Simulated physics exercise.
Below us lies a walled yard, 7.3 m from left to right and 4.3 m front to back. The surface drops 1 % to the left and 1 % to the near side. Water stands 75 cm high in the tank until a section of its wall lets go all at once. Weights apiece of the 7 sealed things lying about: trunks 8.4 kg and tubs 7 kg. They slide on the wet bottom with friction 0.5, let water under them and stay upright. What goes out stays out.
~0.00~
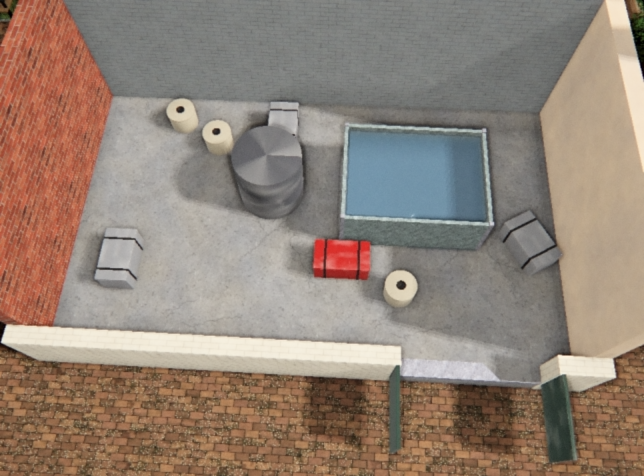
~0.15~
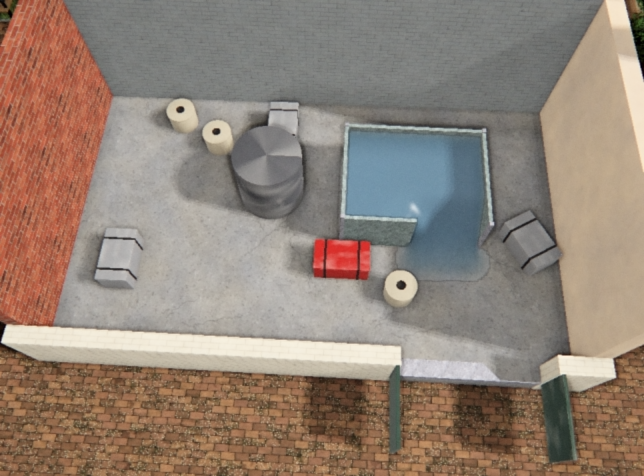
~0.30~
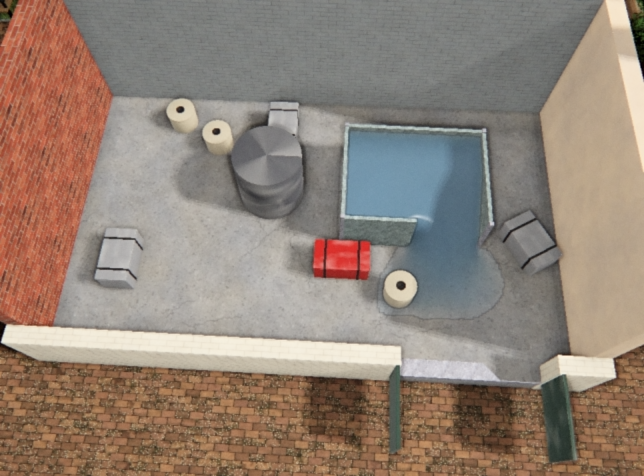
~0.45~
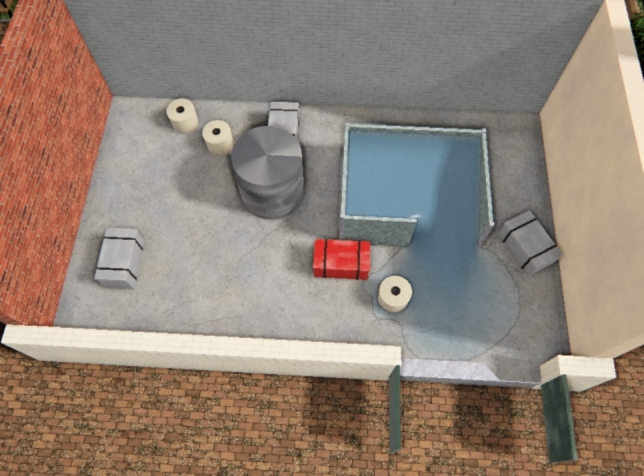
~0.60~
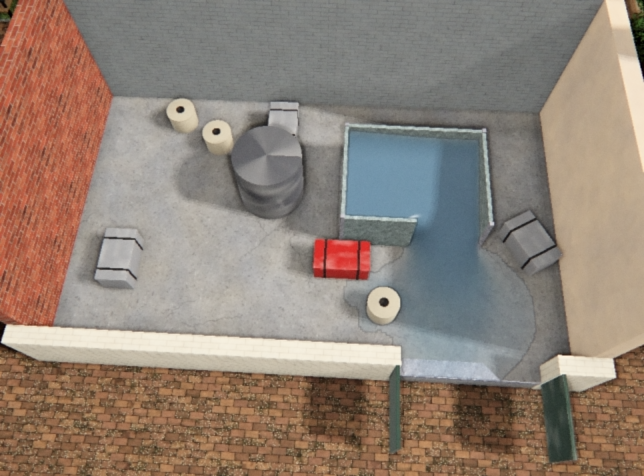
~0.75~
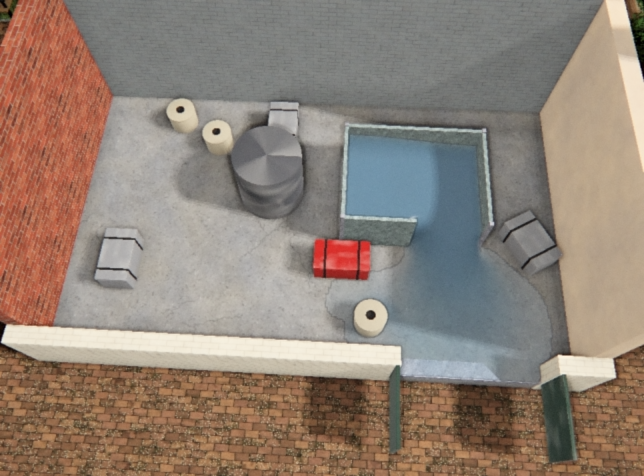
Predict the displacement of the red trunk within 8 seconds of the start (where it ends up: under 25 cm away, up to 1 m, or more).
Red trunk stays put.
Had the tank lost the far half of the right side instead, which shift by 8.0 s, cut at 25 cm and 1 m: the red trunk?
Then the red trunk barely shifts.
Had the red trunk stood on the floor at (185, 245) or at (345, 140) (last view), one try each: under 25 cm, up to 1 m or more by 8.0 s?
In that order: It barely shifts; it stays put.
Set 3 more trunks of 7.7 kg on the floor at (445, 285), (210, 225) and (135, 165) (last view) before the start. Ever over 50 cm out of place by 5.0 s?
In that order: Past it, under, short of it.
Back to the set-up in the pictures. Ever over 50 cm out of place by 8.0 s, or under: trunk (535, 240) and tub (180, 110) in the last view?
In turn: Over, under.
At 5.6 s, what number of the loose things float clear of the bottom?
I count 1.
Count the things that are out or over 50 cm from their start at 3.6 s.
By then 1.
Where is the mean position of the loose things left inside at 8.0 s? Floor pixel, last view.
Near (269, 190).
After 1.6 s the red trunk is near (342, 255), 0.0 m from its start, aground; 0 of 7 are out; 0 afloat.
After 3.6 s the red trunk is near (342, 255), 0.0 m from its start, aground; 0 of 7 are out; 0 afloat.
After 5.6 s the red trunk is near (342, 255), 0.0 m from its start, aground; 0 of 7 are out; 1 afloat.
After 8.0 s the red trunk is near (342, 255), 0.0 m from its start, aground; 0 of 7 are out; 1 afloat.
